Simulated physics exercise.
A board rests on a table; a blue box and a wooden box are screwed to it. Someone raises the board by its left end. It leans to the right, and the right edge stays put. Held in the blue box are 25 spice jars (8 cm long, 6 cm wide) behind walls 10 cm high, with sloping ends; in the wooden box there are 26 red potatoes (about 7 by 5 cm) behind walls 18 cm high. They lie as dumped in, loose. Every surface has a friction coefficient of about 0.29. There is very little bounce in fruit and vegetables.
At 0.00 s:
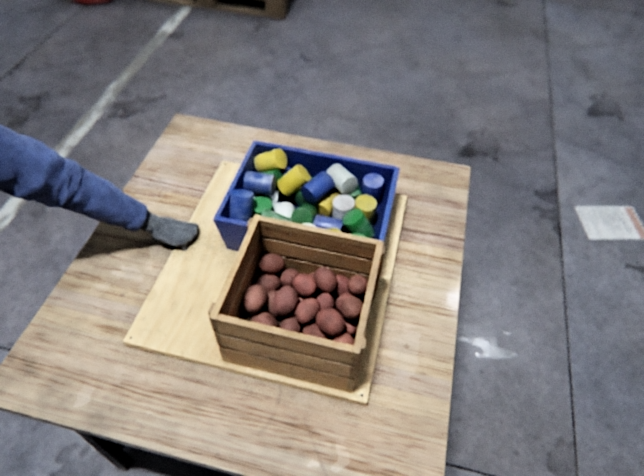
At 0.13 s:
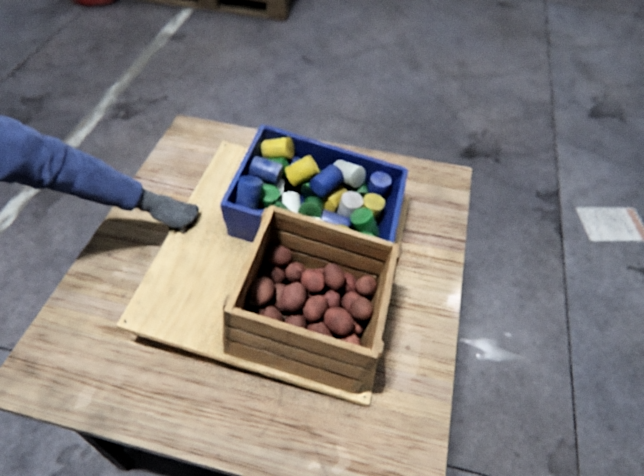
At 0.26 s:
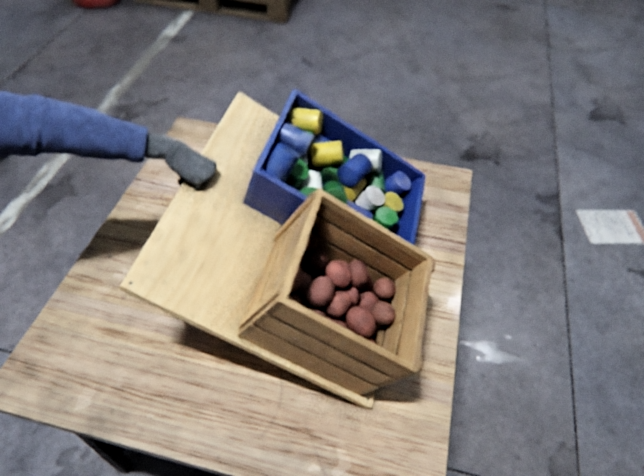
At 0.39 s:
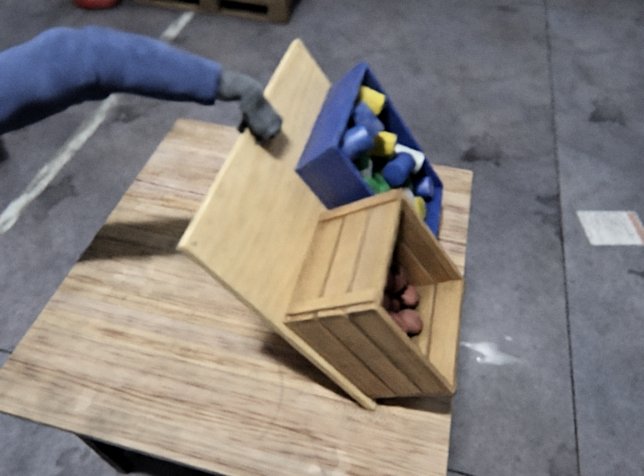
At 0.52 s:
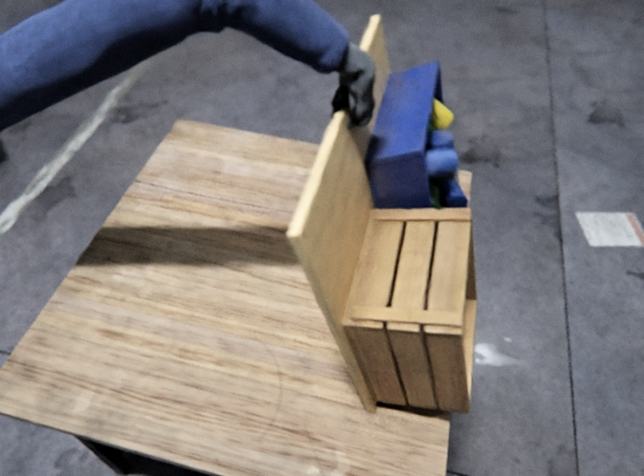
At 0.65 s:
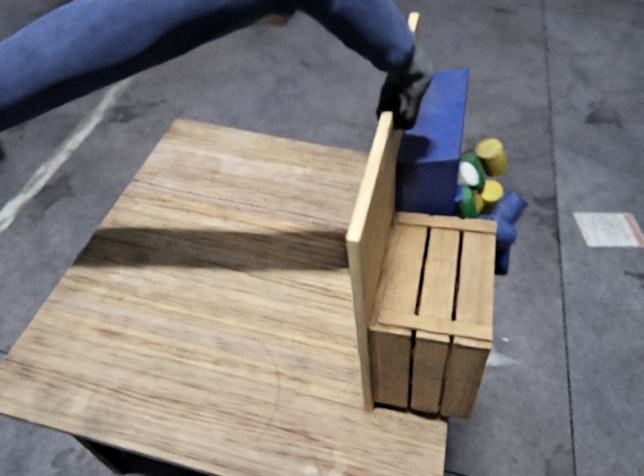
On a wooden table, a gloved hand grips the left end of a board carrying a blue box of colourful cylinders and a wooden crate of red potatoes. The arm raises that end until the board stands nearly upright, tipping both boxes rightward, and several cylinders tumble from the blue box.
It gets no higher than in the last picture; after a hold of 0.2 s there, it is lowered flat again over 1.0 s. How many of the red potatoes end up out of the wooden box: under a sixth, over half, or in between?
Losses: One in six to half.
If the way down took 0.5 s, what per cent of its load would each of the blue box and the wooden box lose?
Then the blue box sheds 80 %, while the wooden box sheds 30 %.
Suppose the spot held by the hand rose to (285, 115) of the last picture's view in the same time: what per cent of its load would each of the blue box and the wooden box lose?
In that case blue box sheds 30 percent of its load and wooden box sheds 0 percent.
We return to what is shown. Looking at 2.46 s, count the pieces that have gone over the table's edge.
That count sits near 25.
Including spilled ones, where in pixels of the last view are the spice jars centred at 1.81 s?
I'd say near (519, 389).
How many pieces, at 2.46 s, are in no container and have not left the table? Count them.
Roughly 2.
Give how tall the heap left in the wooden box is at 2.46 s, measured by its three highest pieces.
I'd say some 11 cm high.
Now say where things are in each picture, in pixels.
In the first picture (places track the rim corner closest to us here, unless another is named), wooden box (353, 349); blue box (by its farthest rim corner) (257, 142); tipped 0°; all still inside.
The second picture shows wooden box (371, 353); blue box (265, 127); tipped 9°.
The third picture shows wooden box (412, 367); tipped 29°.
The fourth picture shows wooden box (452, 388); tipped 53°.
The fifth picture shows wooden box (470, 408); tipped 73°.
The sixth picture shows wooden box (470, 415); tipped 82°; 9 out, the lowest jar at (498, 259).
After 0.94 s, tilt 80°; the blue box is down by 18 of 25 and the wooden box is down by 6 of 26.
After 1.30 s, tilt 47°; the blue box is down by 20 of 25 and the wooden box is down by 8 of 26.
After 1.81 s, tilt 0°; the blue box is down by 20 of 25 and the wooden box is down by 8 of 26.
When it is over (at 2.46 s), the blue box is down by 20 of 25 and the wooden box is down by 8 of 26. Asked share, 8 of 26, 31 per cent.
